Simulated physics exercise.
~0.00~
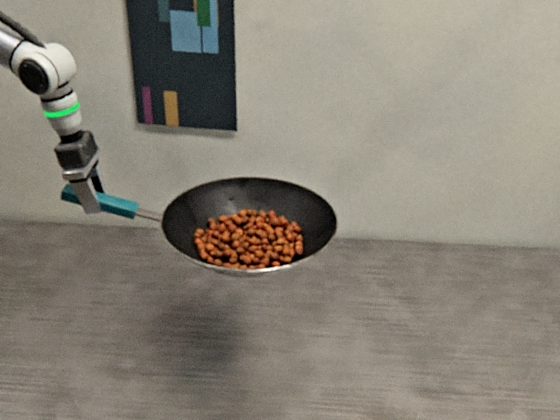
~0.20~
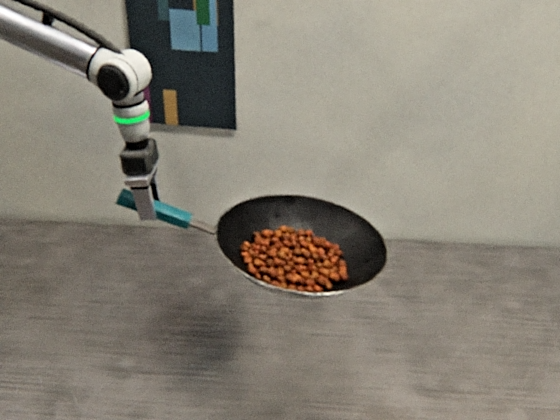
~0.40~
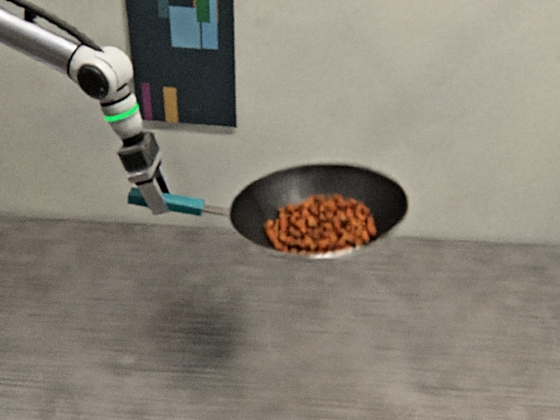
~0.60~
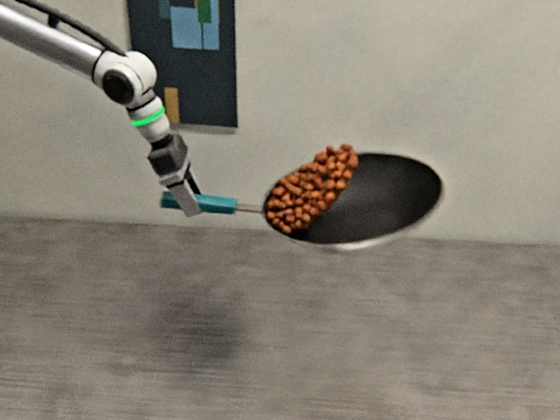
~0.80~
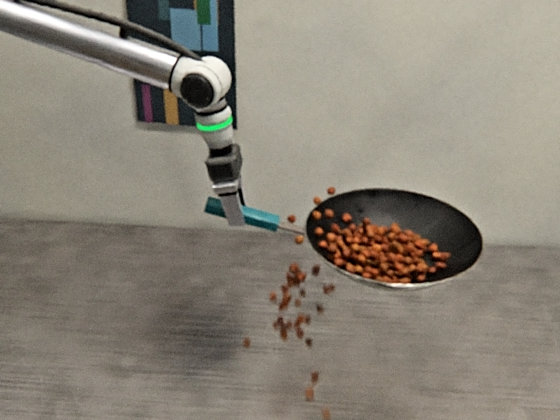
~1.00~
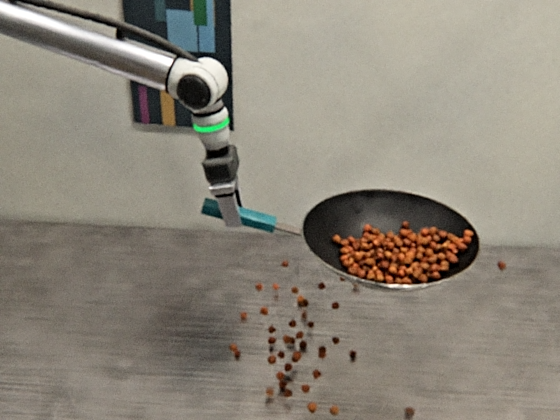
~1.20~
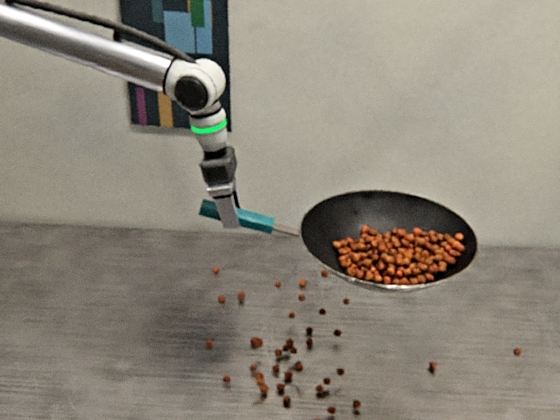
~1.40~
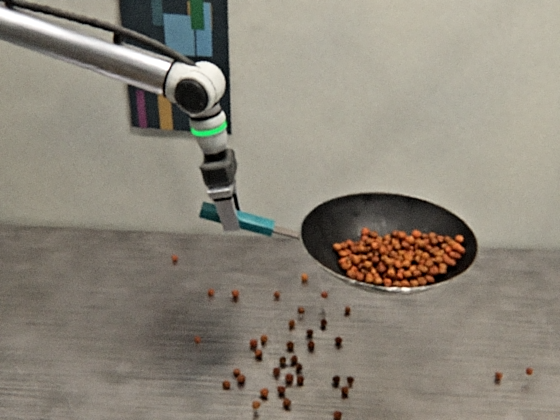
Robot arm swinging a wok of hazelnuts to the right and tossing them, some spilling onto the table while most stay inside.
